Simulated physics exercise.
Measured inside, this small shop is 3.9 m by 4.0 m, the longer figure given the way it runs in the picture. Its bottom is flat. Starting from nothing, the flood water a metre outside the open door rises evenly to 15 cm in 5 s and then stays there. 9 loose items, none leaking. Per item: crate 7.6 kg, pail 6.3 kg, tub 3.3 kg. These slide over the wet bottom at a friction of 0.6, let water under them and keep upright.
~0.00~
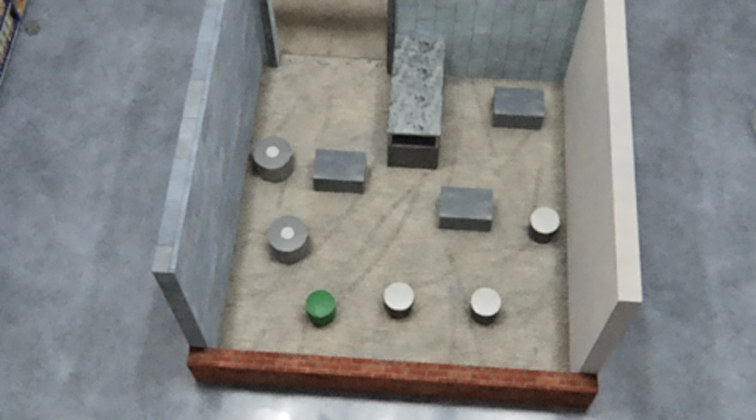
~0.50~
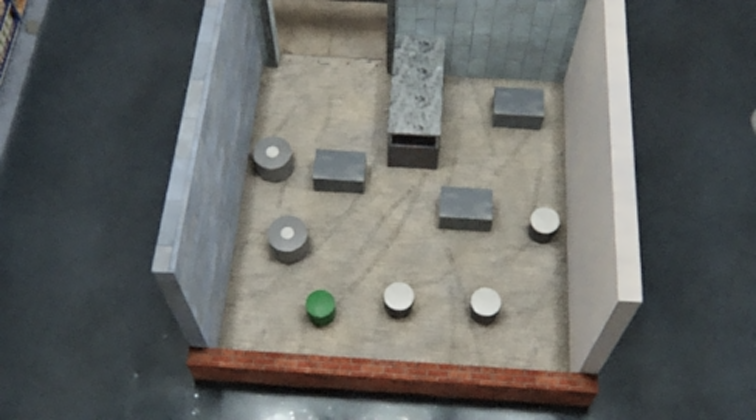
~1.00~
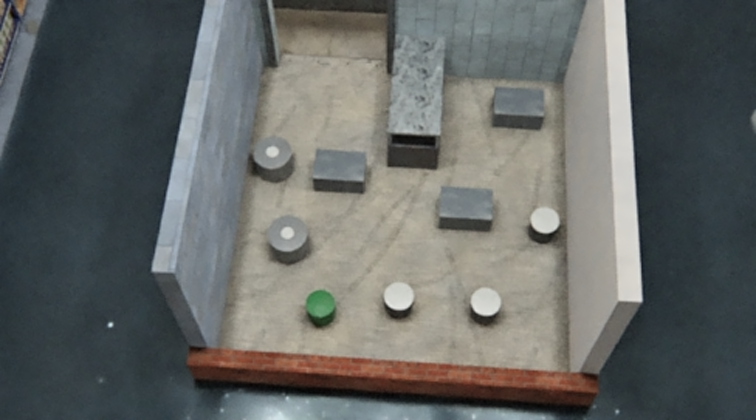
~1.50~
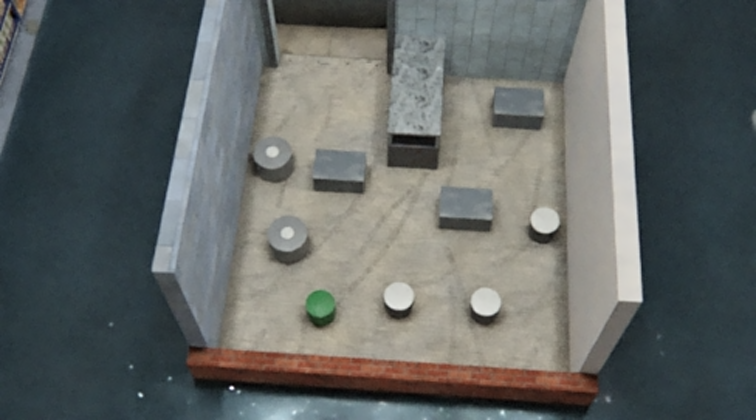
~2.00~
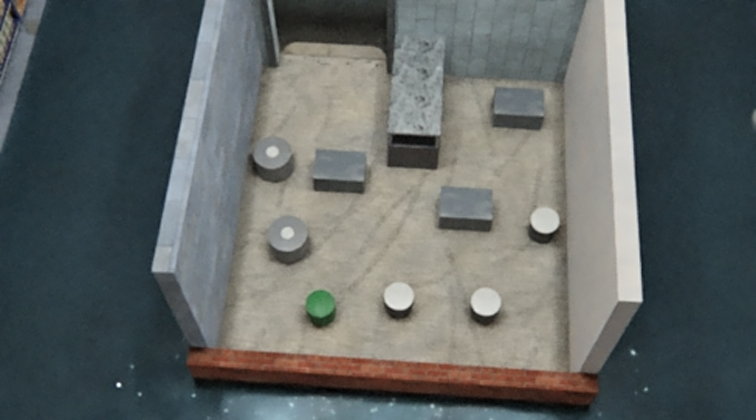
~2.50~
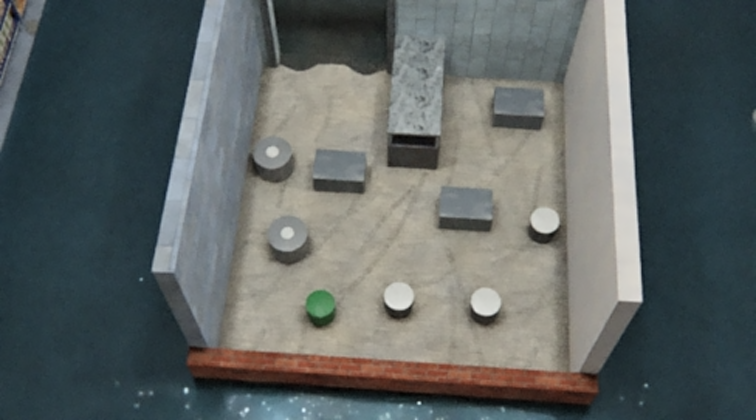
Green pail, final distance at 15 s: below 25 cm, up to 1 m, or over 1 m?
Over 1 m.
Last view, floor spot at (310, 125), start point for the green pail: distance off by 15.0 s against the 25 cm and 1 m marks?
It ends far away.
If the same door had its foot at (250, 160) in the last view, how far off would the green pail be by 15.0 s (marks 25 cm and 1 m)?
With that change, the green pail stays nearly motionless.
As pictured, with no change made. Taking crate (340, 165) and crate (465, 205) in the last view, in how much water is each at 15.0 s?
About 8 and 9 cm.
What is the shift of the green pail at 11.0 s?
Close to 140 cm.
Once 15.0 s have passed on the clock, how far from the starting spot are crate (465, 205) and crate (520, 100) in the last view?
First 100 cm, then 30 cm.
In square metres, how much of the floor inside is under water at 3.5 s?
Wet area: Approx. 1.0 m2.
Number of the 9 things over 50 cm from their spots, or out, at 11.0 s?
Result: 5.
After 3.5 s the green pail is near (320, 303), 0.0 m from its start, aground; 0 afloat.
After 6.8 s the green pail is near (320, 303), 0.0 m from its start, aground; 2 afloat.
After 11.0 s the green pail is near (435, 350), 1.3 m from its start, afloat; 4 afloat.
After 15.0 s the green pail is near (553, 235), 2.7 m from its start, afloat; 8 afloat.
